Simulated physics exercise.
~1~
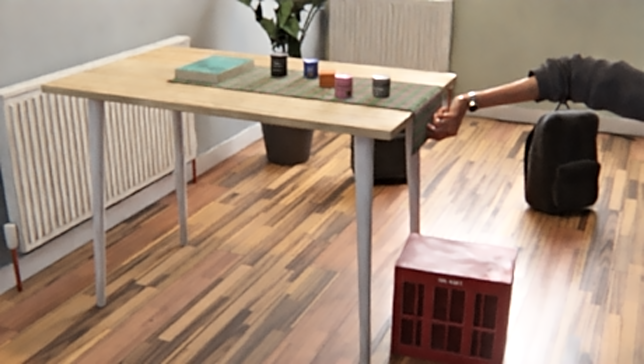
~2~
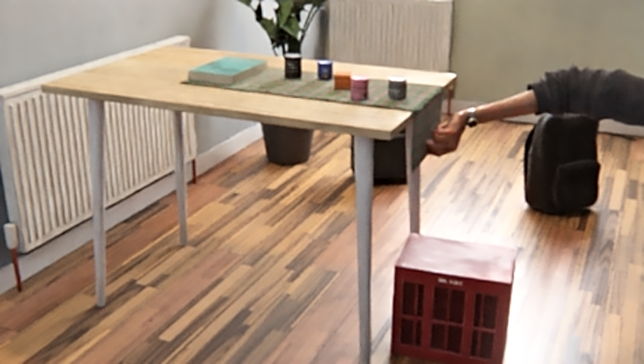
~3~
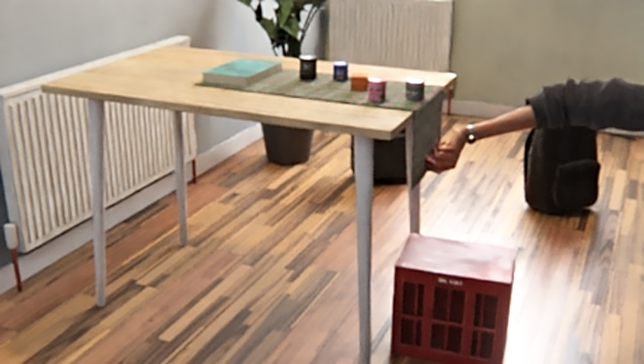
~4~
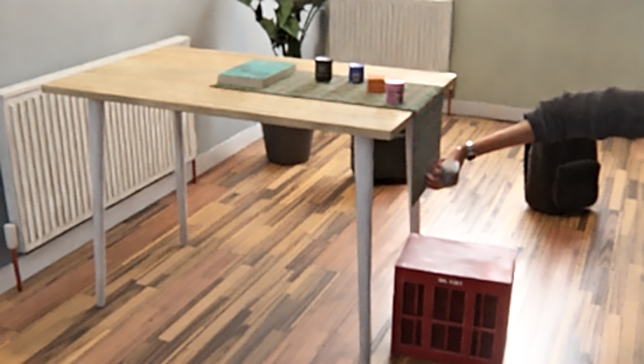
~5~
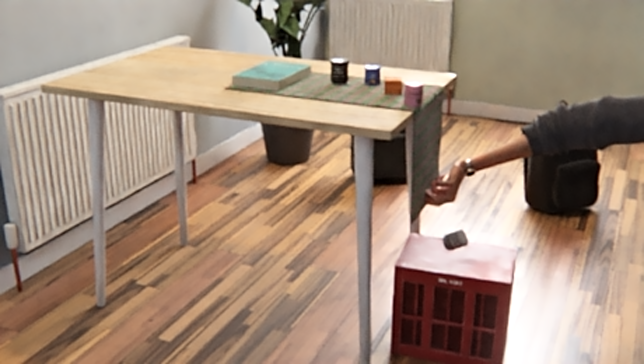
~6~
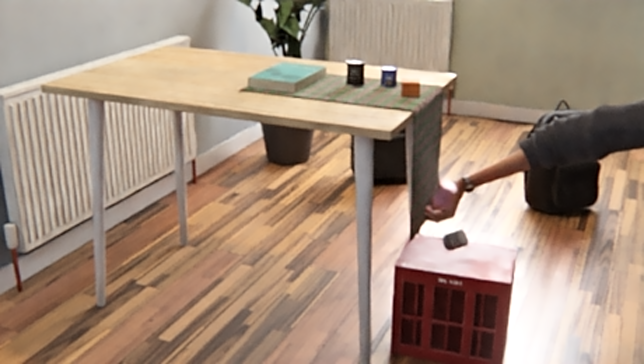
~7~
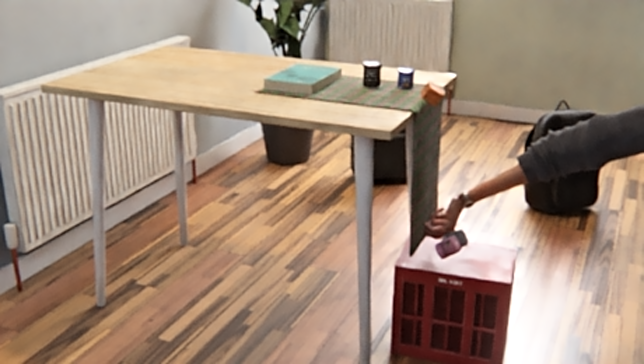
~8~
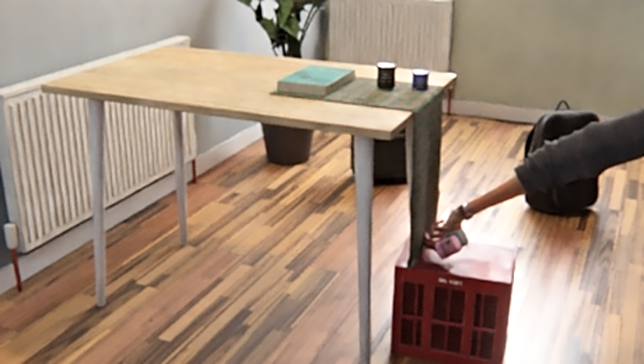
At first, a green cloth lies along a wooden table with a teal book and five small items on it, while a hand at the right end grips its hanging edge above a red crate. The hand pulls the cloth steadily downward, and everything on it slides right together. The grey pot goes over the edge first and comes to rest on the crate. The pink pot drops after it, then the orange cube tips over the end and falls too. Finally, the hand is down at the crate, with the book, black can and blue pot still on the table.
